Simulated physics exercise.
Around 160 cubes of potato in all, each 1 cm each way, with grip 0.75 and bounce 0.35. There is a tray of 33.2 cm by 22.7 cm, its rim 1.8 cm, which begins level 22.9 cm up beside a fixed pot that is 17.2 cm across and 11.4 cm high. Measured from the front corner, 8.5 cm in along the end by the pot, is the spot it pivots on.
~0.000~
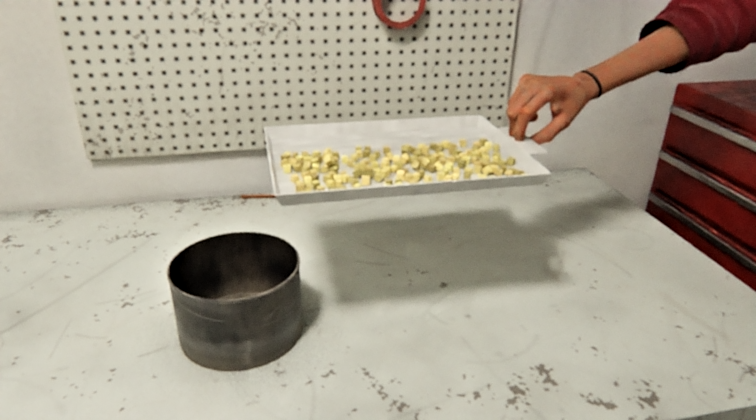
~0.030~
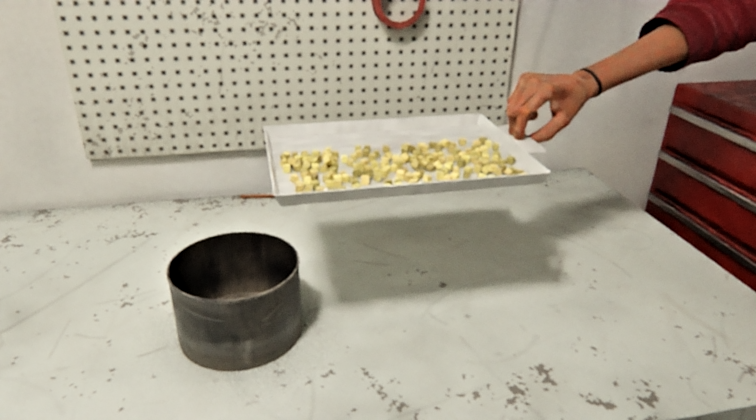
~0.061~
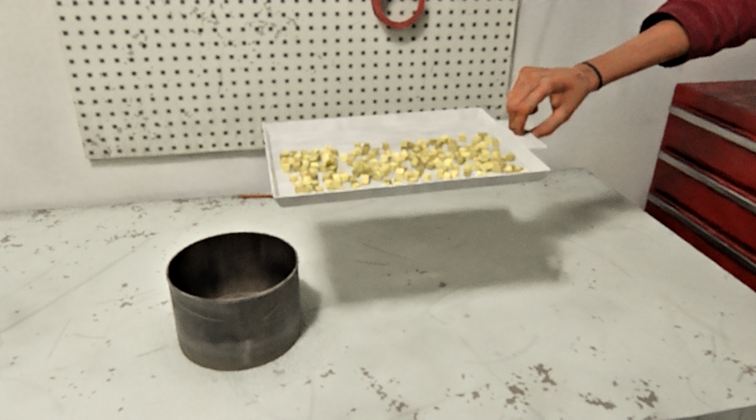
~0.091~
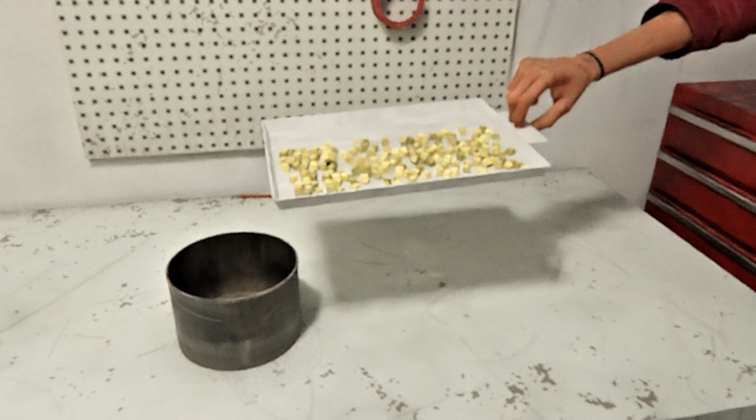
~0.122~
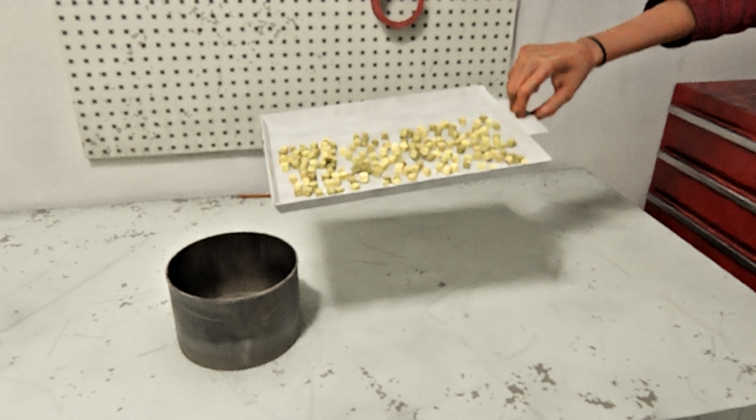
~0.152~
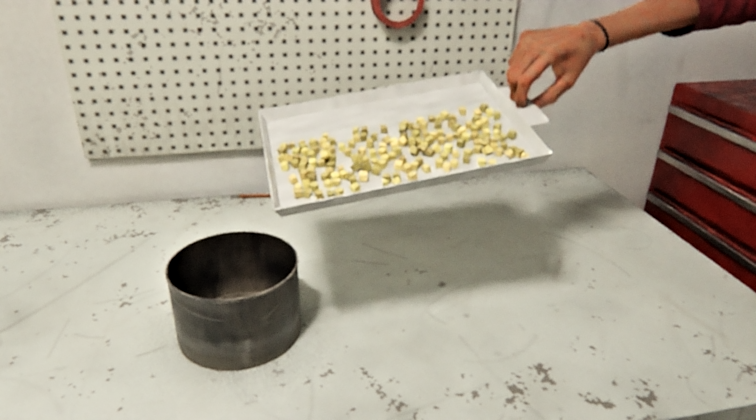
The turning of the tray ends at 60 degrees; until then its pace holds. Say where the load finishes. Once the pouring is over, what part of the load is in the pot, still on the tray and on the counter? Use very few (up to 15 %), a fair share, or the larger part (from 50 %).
Pot: Very few, tray: A fair share, counter: The larger part.
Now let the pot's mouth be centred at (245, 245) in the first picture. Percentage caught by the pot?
Something like 0 per cent would settle in it.
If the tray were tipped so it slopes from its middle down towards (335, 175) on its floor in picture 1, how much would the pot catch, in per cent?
About 35 per cent.
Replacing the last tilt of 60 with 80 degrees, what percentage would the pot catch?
I'd put it at close to 10 per cent.
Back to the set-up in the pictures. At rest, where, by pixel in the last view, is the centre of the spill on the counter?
Around (292, 395).
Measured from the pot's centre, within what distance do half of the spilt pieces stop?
Close to 18 cm, give or take.
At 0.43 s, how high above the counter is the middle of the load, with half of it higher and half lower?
Roughly 28 centimetres, give or take.
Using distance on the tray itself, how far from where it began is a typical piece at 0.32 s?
Roughly 0 cm.
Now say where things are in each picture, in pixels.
The first picture shows tray tilt 0 degrees, front corners at (281, 192) and (544, 171); middle of the pieces at (399, 165); pot at (235, 263).
The second picture shows tray tilt 1 degrees, front corners at (280, 192) and (544, 171); middle of the pieces at (398, 165).
The third picture shows tray tilt 2 degrees, front corners at (280, 194) and (543, 168); middle of the pieces at (398, 163).
The fourth picture shows tray tilt 5 degrees, front corners at (279, 197) and (544, 163), lowest corner left front; middle of the pieces at (397, 160).
The fifth picture shows tray tilt 9 degrees, front corners at (279, 201) and (544, 157), lowest corner left front; middle of the pieces at (397, 155).
The sixth picture shows tray tilt 14 degrees, front corners at (279, 205) and (545, 151), lowest corner left front; middle of the pieces at (396, 151); pot at (233, 262). Its pace works out near 150 degrees a second.
After 0.32 s, tilt 39 degrees; the tray holds 100 %, the pot 0 %.
After 0.43 s, tilt 55 degrees; the tray holds 100 %, the pot 0 %.
Then, at 0.67 s, tilt 60 degrees; the tray holds 65 %, the pot 0 %.
By 2.3 s all is still; pot 5 %, tray 35 %, counter 60 %.
